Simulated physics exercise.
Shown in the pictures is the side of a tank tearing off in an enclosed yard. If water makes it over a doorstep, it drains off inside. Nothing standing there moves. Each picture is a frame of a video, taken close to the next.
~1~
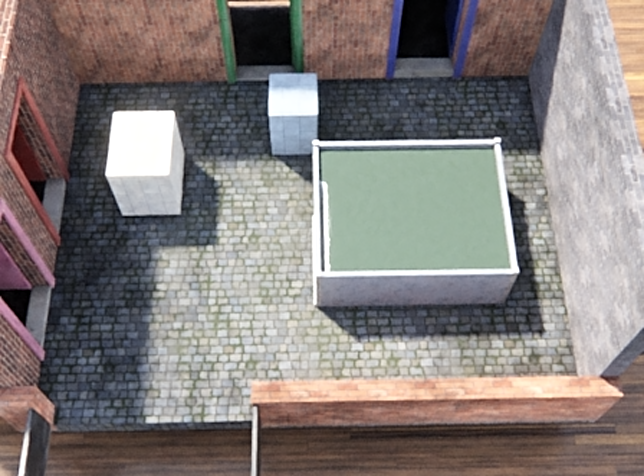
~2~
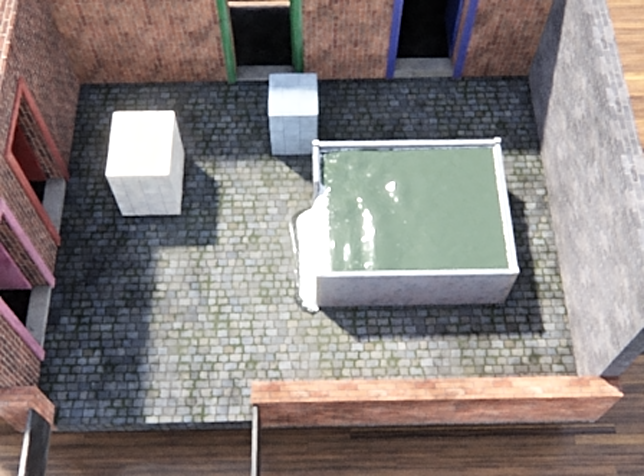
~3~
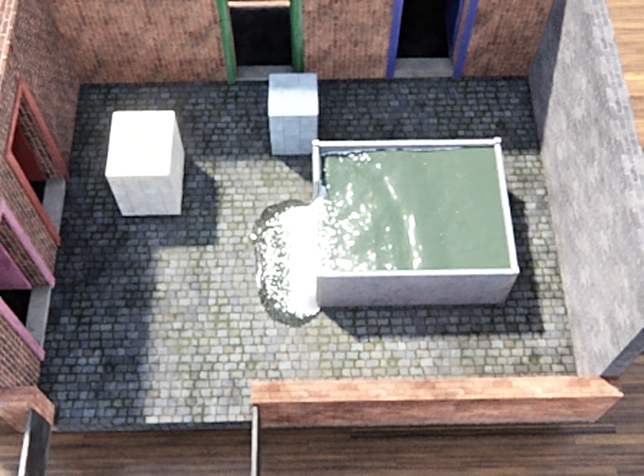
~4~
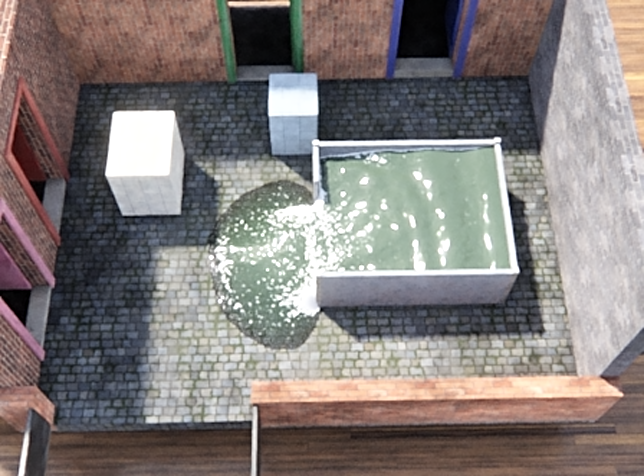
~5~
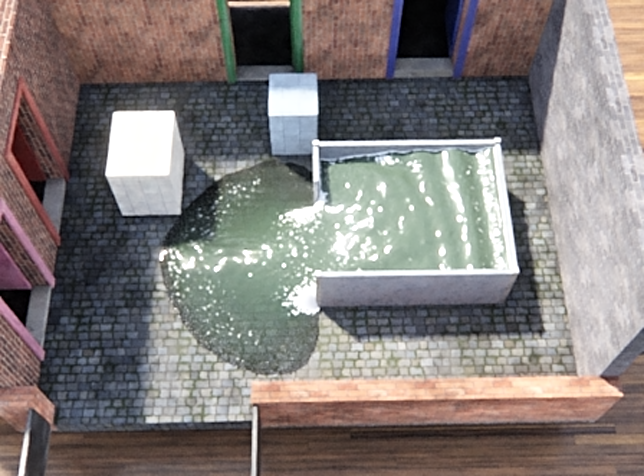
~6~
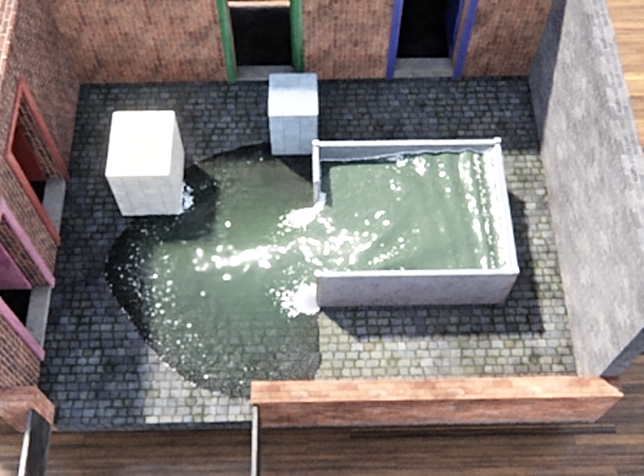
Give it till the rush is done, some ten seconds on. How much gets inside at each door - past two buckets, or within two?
The pink door past two, the blue door within two, the green door past two, the red door past two.
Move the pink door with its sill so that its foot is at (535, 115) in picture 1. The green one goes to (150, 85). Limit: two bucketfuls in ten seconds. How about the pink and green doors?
Then: Pink door takes less, green door floods.
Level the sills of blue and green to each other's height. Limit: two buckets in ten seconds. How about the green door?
My guess is that green doesn't reach the mark.
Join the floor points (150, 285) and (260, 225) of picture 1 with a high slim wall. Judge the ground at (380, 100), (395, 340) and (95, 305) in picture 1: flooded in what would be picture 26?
Results in order: Bone-dry / bone-dry / swamped.
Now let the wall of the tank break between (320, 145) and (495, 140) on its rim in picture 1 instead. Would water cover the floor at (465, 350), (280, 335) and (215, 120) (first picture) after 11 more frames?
Point by point: Untouched, untouched and swamped.
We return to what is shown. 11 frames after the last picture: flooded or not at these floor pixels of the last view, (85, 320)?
Call it swamped.
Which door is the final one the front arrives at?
Answer - the one in blue.
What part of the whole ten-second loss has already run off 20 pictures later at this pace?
About 50 per cent.
A moment on, water covers 45 % of the floor; the pink door over two buckets in, the blue door not reached, the green door not reached, the red door under two buckets in.
Next, water covers 50 % of the floor; the pink door far over two buckets in, the blue door not reached, the green door not reached, the red door far over two buckets in.
Then, water covers 60 % of the floor; the pink door far over two buckets in, the blue door not reached, the green door under two buckets in, the red door far over two buckets in.
Later, water covers 65 % of the floor; the pink door far over two buckets in, the blue door wet at the sill, nothing in, the green door over two buckets in, the red door far over two buckets in.
In the end, water covers 80 % of the floor; the pink door far over two buckets in, the blue door wet at the sill, nothing in, the green door over two buckets in, the red door far over two buckets in.
